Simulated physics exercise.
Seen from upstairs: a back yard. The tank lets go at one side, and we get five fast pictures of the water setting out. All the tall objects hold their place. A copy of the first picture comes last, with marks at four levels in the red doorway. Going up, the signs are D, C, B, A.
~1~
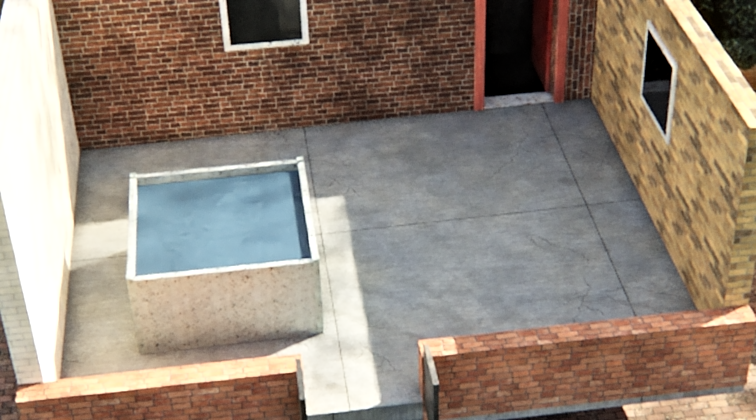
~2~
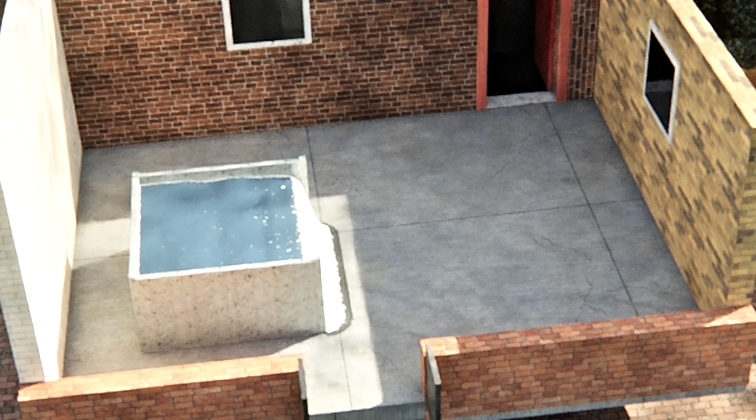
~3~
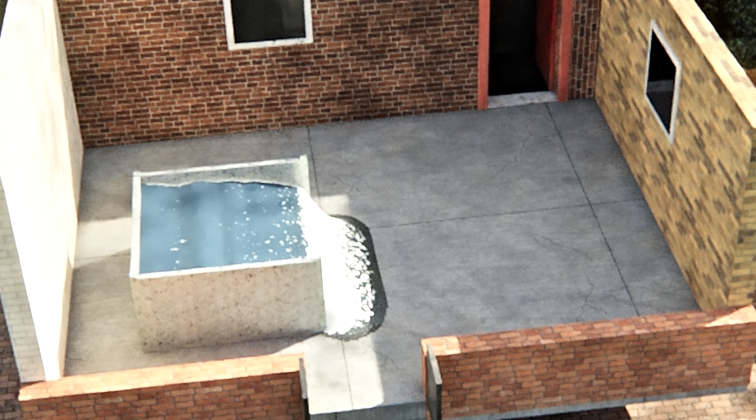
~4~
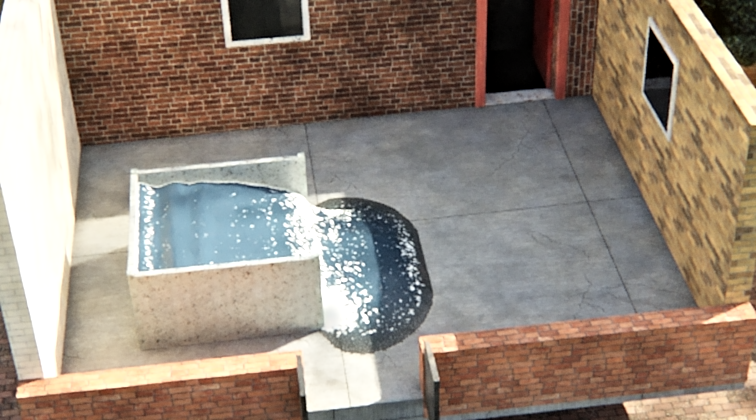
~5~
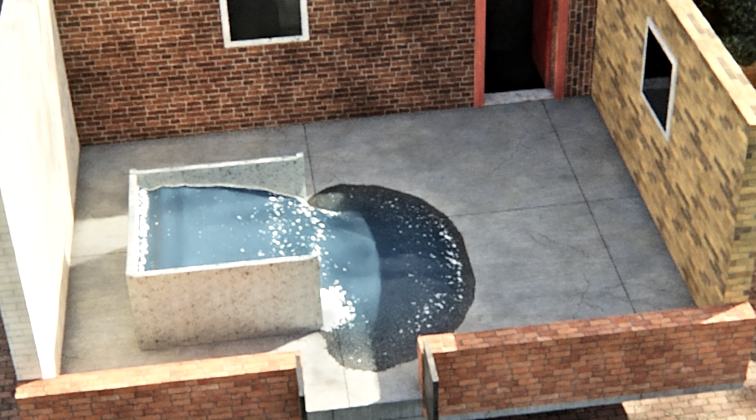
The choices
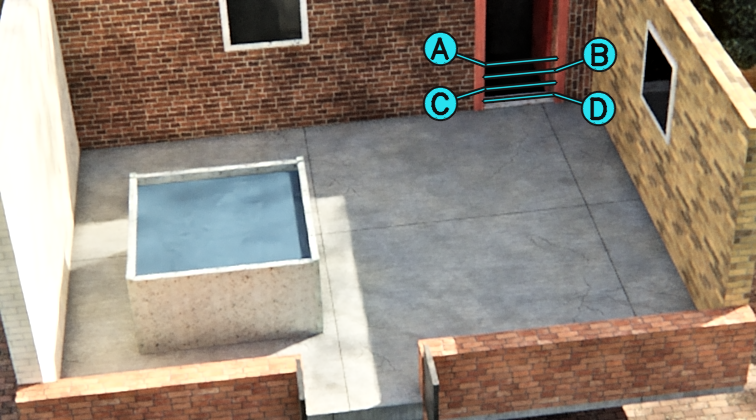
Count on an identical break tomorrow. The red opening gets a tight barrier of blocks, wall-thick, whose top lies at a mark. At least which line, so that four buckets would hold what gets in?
Choose C.
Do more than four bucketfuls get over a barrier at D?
Yes, that goes wrong.
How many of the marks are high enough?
Three.
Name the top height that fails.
It is D.
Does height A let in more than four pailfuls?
No, that is safe.
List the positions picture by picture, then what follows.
In the first frame, water in the tank at rest, its middle at (221, 223); foot of the red doorway at (519, 105); open gate at (360, 343).
In the second frame, front seen at (329, 331), 2 % of the ground wet.
In the third frame, front seen at (355, 332), 4 % of the ground wet.
In the fourth frame, front seen at (368, 205), 9 % of the ground wet.
In the fifth frame, front seen at (441, 219), 15 % of the ground wet.
On the marked copy, A at (520, 61); B at (520, 73); C at (519, 85); D at (519, 97); from the bottom up D, C, B, A.
For height A, nothing gets over.
For height B, nothing gets over.
For height C, a splash gets over, under a bucket.
For height D, about 9 bucketfuls get in.
